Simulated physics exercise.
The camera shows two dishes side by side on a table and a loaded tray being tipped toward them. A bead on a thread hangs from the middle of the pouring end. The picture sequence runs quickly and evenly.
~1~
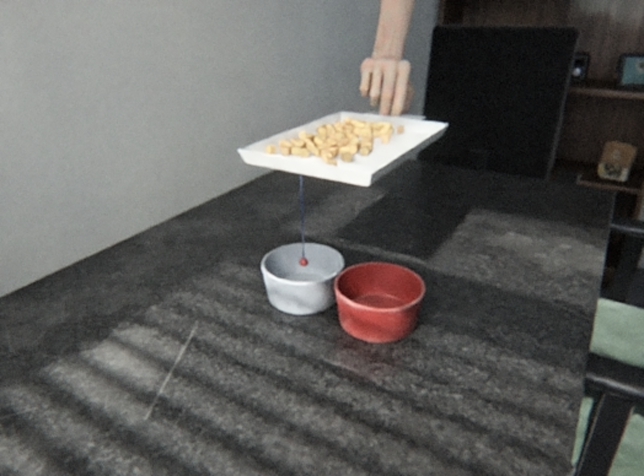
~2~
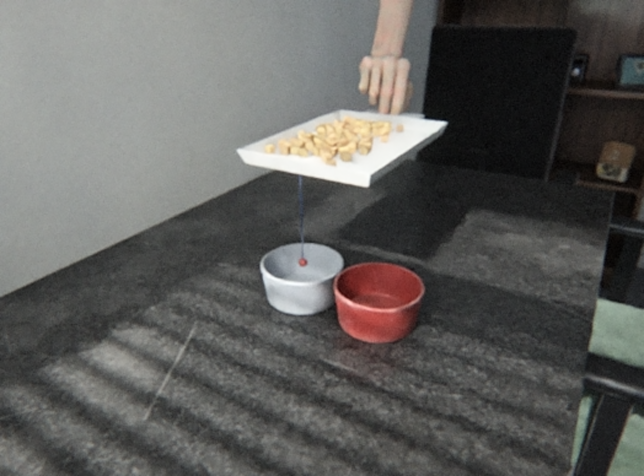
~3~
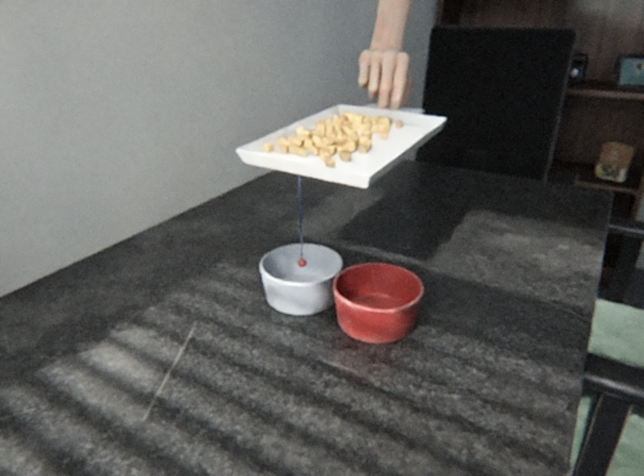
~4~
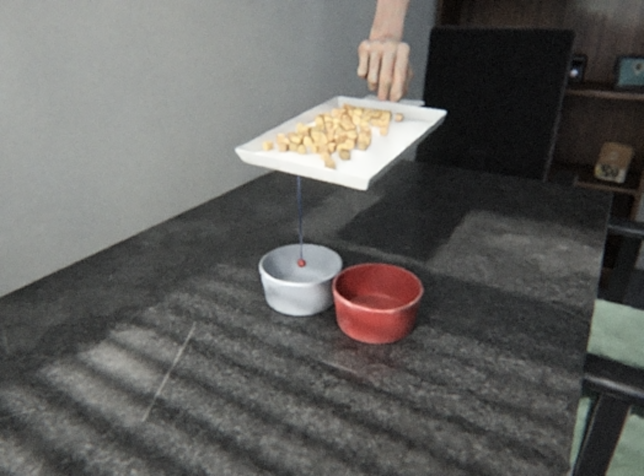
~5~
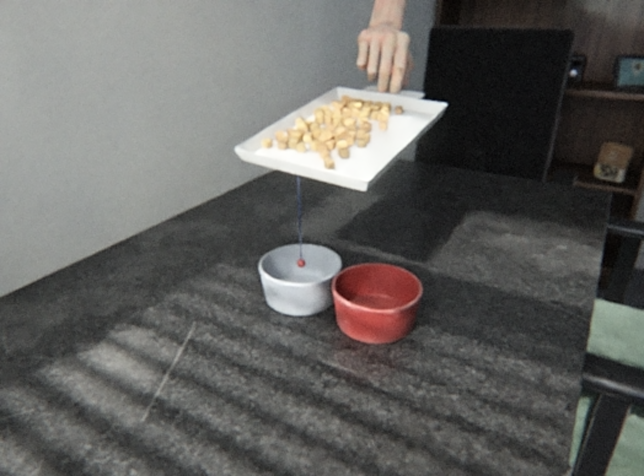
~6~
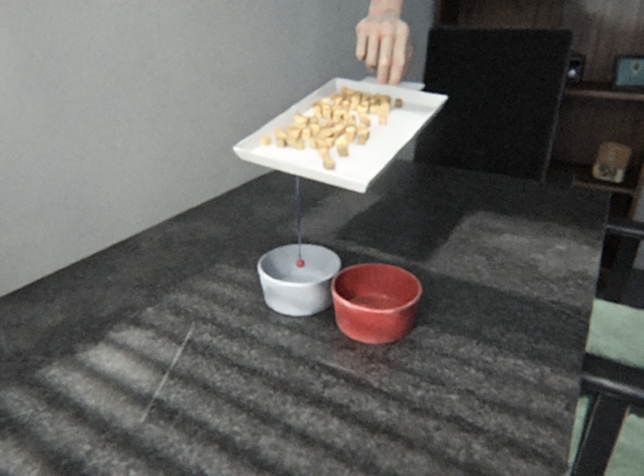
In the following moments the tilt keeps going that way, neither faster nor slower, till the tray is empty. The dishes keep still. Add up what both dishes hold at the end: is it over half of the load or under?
Compared with the spill, the catch will be smaller.
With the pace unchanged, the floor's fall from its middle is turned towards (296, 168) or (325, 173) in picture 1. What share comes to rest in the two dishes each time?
About 0 % and 10 %.
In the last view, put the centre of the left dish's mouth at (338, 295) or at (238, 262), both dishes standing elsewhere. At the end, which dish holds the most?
In turn: The left-side dish; the right-side dish.
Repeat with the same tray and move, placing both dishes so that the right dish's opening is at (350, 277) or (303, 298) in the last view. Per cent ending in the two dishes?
Respectively 20 % and 50 %.
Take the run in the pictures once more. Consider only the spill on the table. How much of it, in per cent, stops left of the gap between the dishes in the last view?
Near 80 in a hundred.
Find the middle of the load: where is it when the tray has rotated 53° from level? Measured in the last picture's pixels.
The load is centred about (333, 153).
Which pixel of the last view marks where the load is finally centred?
I'd mark it at roughly (287, 374).
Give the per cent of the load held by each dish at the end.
Left dish 0, right dish 10 %.
Soon after the last picture, tray tipped steeply; nearly all on the tray; a small part in the air.
A little later, tray tipped right over; about two thirds on the tray; a small part in the right dish; about a quarter outside both; a stray few in the air.
Later still, tray tipped past a quarter turn; a small part in the right dish; most outside both.
At rest, tray tipped past a quarter turn; a small part in the right dish; none in the left dish; most outside both.
